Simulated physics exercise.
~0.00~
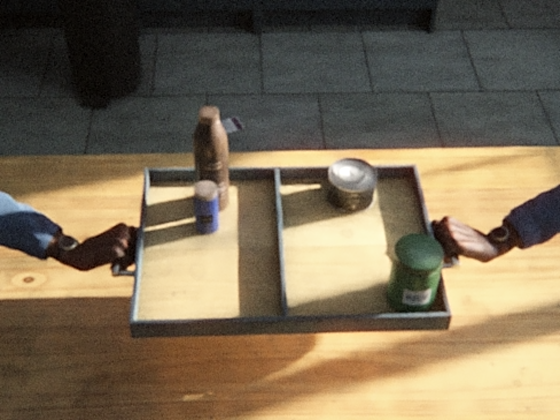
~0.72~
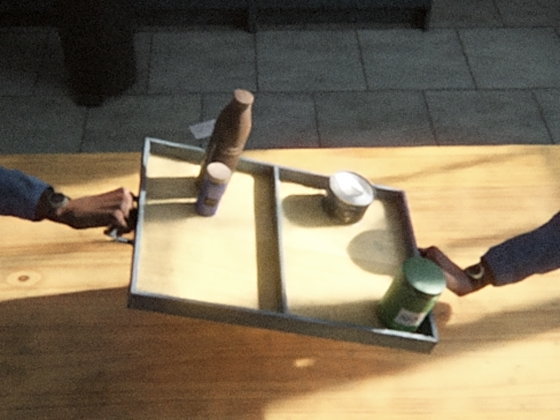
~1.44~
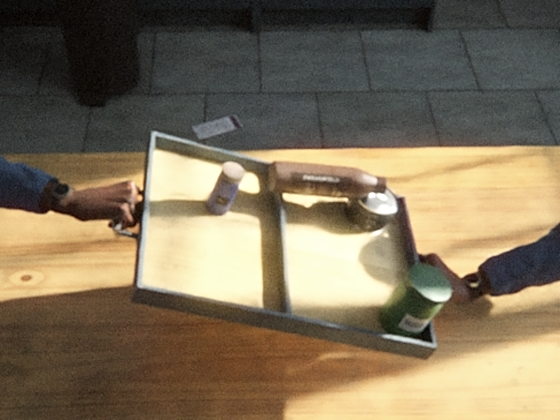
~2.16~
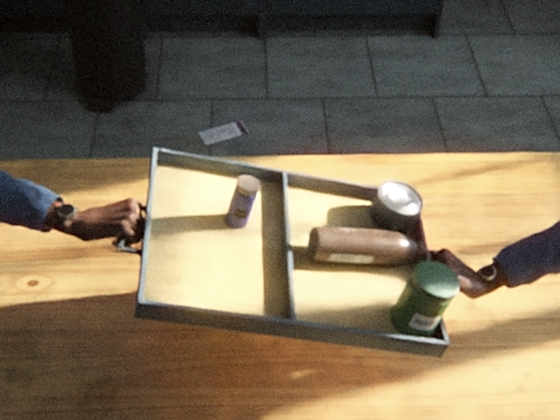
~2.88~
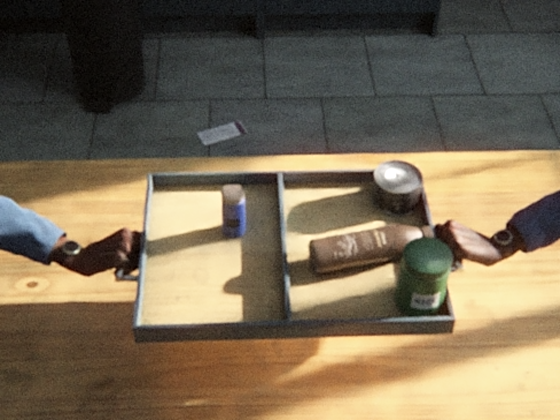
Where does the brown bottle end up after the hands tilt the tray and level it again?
It stays on the tray, lying on its side in the right-hand section next to the green jar.
A brown bottle topples rightward as two hands tilt the tray, then lies there once levelled.
